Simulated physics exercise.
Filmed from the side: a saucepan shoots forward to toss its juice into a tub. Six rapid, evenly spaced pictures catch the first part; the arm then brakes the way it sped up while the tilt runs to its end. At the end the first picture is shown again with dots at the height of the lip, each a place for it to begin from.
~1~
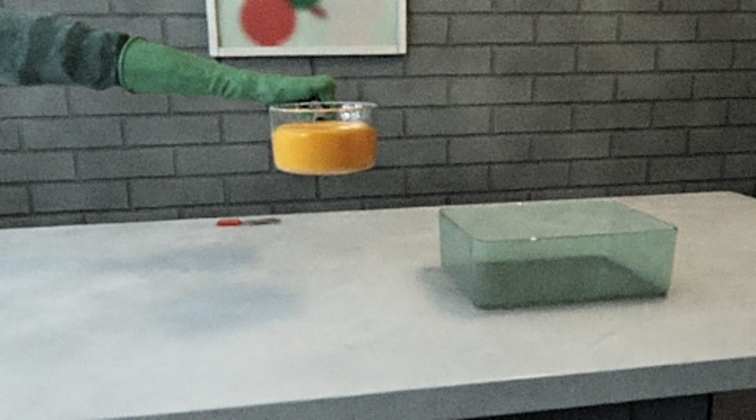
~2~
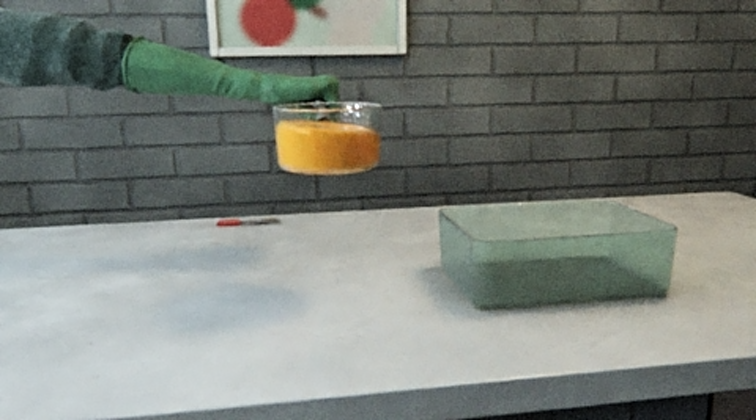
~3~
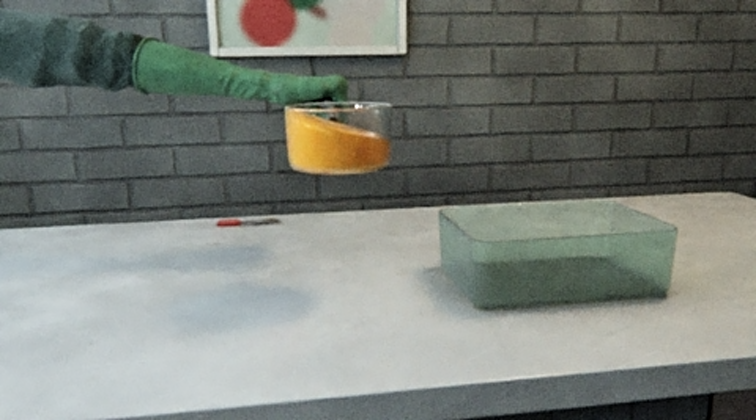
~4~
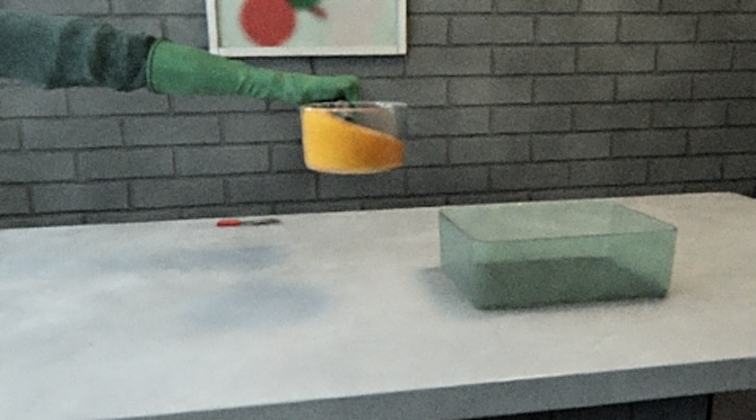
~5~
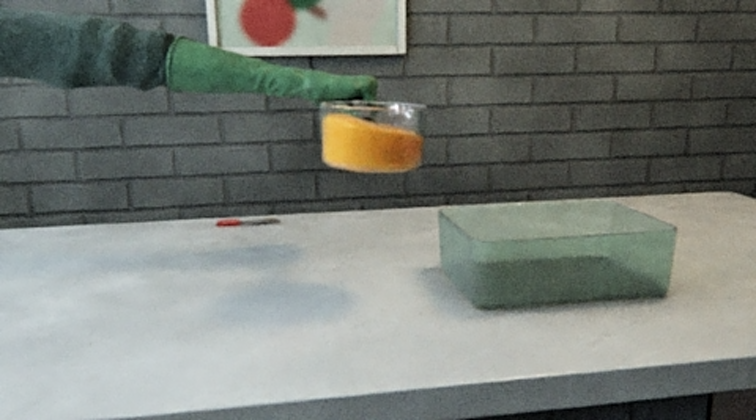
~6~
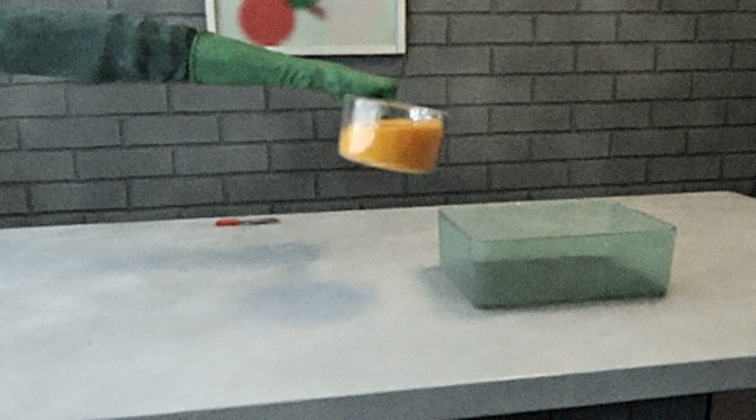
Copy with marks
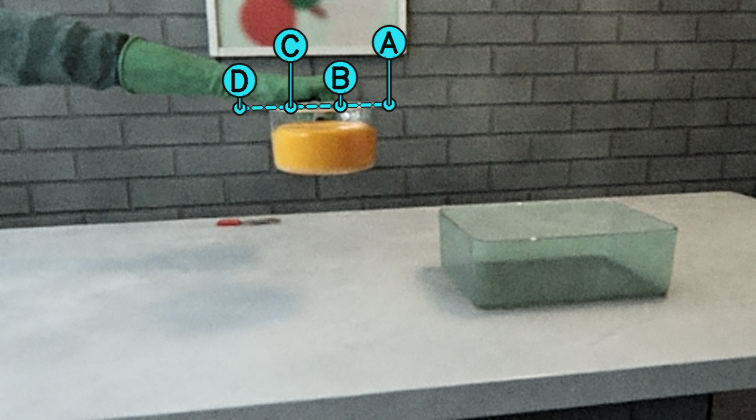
A green-gloved arm moves a clear pan of sloshing orange juice right, then tilts it slightly.
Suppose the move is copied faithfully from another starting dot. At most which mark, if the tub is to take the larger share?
The limit is B.
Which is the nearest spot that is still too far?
C.
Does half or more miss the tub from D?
Yes, it does.
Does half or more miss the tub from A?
No, that is safe.
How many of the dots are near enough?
Two of the four.
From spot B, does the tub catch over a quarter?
Yes.
In cyan, A at (389, 104); B at (340, 105); C at (290, 107); D at (239, 108).
Choosing A, about 96 % lands in the tub, 0 % falls short and 4 % goes beside or beyond.
Choosing B, about 76 % lands in the tub, 21 % falls short and 3 % goes beside or beyond.
Choosing C, about 28 % lands in the tub, 71 % falls short.
Choosing D, about 0 % lands in the tub, 99 % falls short.
